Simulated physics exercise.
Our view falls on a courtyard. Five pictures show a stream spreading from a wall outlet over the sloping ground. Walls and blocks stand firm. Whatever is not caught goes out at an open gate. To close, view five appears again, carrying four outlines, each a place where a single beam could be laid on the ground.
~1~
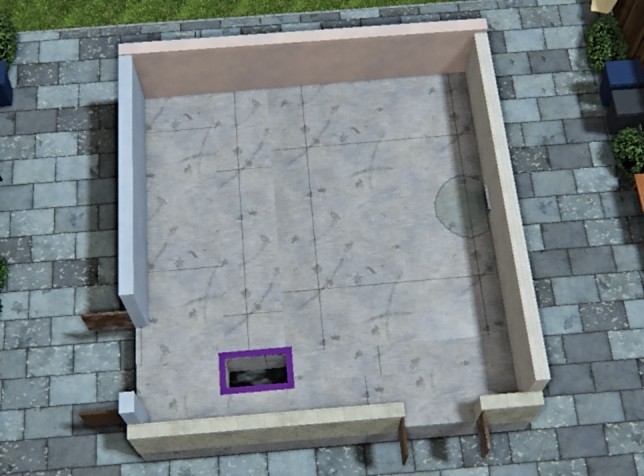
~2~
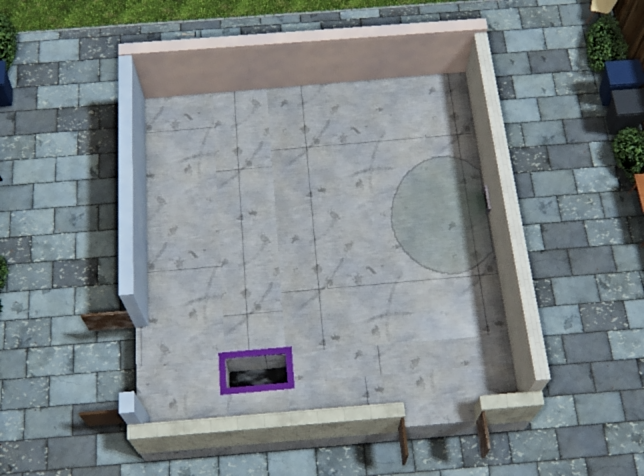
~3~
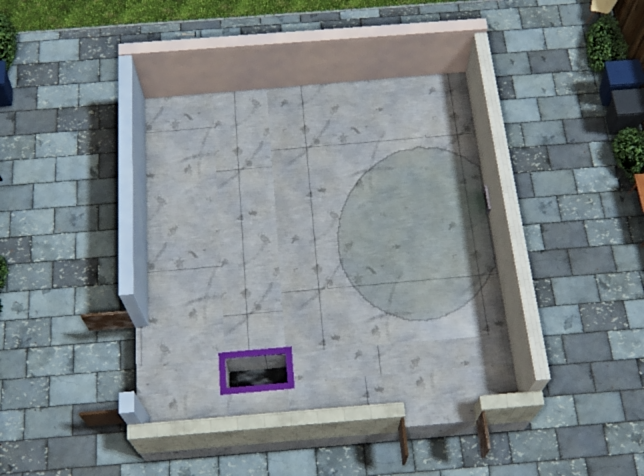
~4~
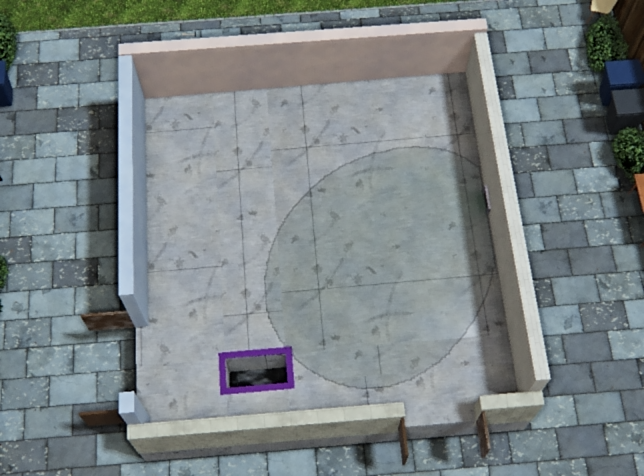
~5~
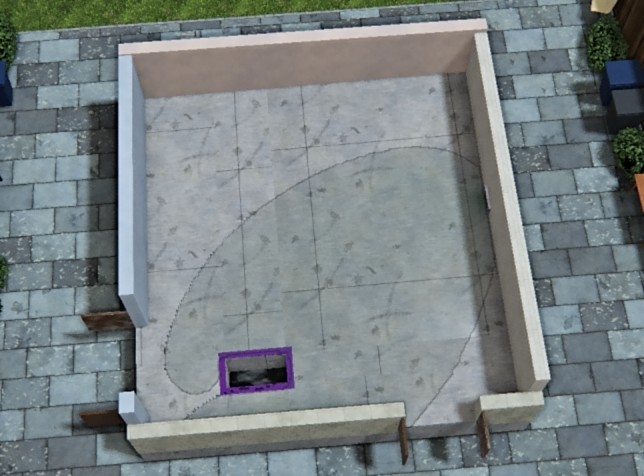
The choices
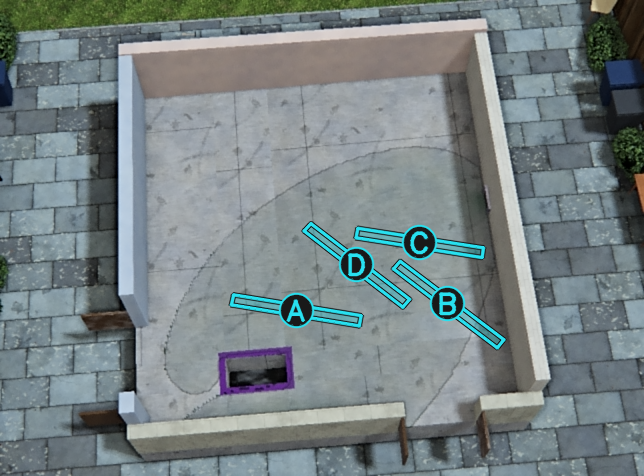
In a walled courtyard with a purple-edged drain set in its pale paved floor, a small patch of water appears beside the right wall. The patch widens steadily leftward and toward the near side, covering more of the paving, then stretches to the lower left and reaches around the drain.
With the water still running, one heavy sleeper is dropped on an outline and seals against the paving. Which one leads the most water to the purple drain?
B.
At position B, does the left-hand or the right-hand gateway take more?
More leaves on the left.
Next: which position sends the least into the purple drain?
D it is.
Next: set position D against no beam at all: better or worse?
Worse.
In cyan, A from (232, 299) to (360, 320); B from (396, 265) to (500, 343); C from (357, 233) to (482, 252); D from (307, 227) to (406, 303).
With A, about 9 % of the stream goes into the purple drain, about 91 % out by the gates.
With B, about 34 % of the stream goes into the purple drain, about 66 % out by the gates.
With C, about 13 % of the stream goes into the purple drain, about 87 % out by the gates.
With D, about 4 % of the stream goes into the purple drain, about 96 % out by the gates.
